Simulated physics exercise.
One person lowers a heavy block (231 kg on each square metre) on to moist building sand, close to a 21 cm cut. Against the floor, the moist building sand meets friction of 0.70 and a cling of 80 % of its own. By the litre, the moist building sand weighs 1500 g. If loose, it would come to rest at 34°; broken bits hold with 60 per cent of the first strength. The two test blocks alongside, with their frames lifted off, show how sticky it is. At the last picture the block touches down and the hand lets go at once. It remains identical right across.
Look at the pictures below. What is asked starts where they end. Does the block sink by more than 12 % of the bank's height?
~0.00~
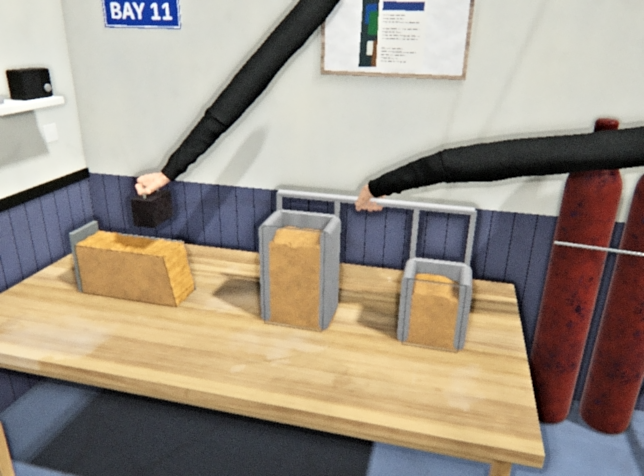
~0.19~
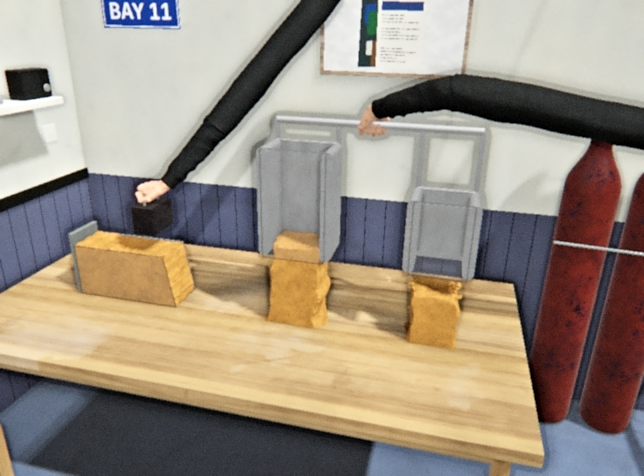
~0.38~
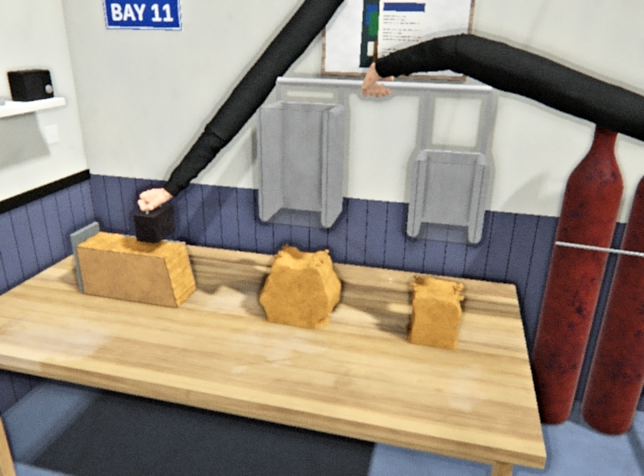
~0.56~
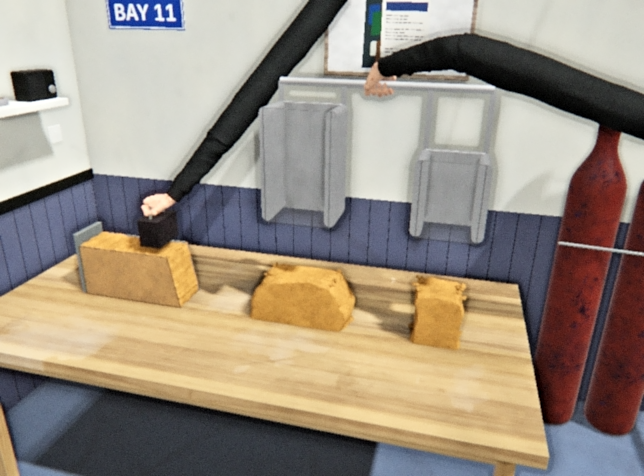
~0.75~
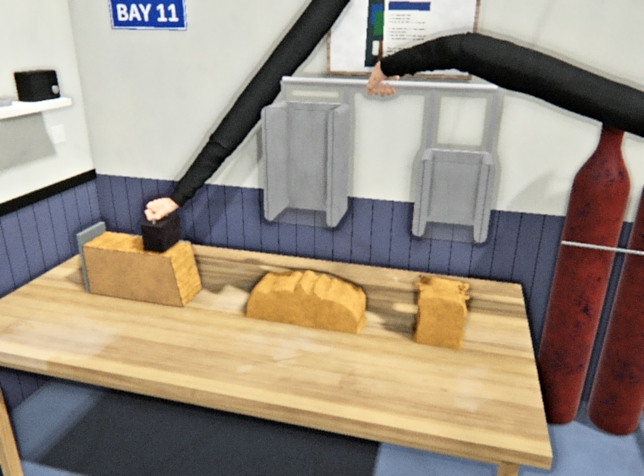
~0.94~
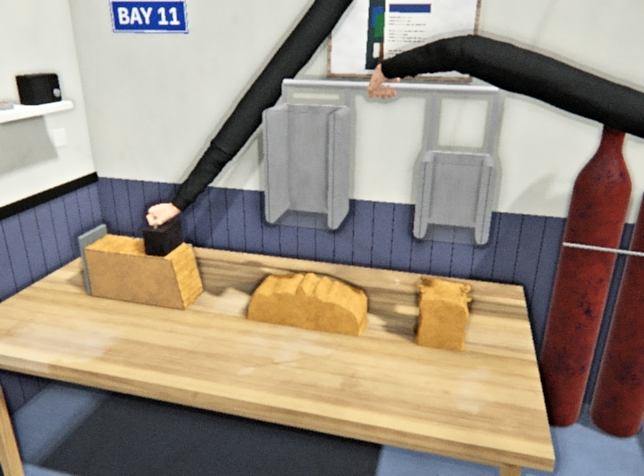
My guess is the block sinks.
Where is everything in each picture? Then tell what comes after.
The first frame shows top of the moist building sand at (115, 251); blocks stand 32 cm, 20 cm (left to right).
The second frame shows top of the moist building sand at (115, 251); blocks stand 31 cm, 20 cm (left to right).
The third frame shows top of the moist building sand at (116, 252); blocks stand 25 cm, 20 cm (left to right).
The fourth frame shows top of the moist building sand at (119, 251); blocks stand 17 cm, 20 cm (left to right).
The fifth frame shows top of the moist building sand at (122, 251); blocks stand 15 cm, 20 cm (left to right).
The sixth frame shows top of the moist building sand at (124, 254); blocks stand 15 cm, 19 cm (left to right).
After 1.08 s, the block is down by 8 % of the bank's height and leans 3 degrees.
After 1.25 s, the block is down by 29 % of the bank's height and leans 10 degrees.
After 1.42 s, the block is down by 44 % of the bank's height and leans 10 degrees.
After 1.59 s, the block is down by 47 % of the bank's height and leans 5 degrees.
After 1.73 s, at the end, the block is down by 48 % of the bank's height and leans 5 degrees.
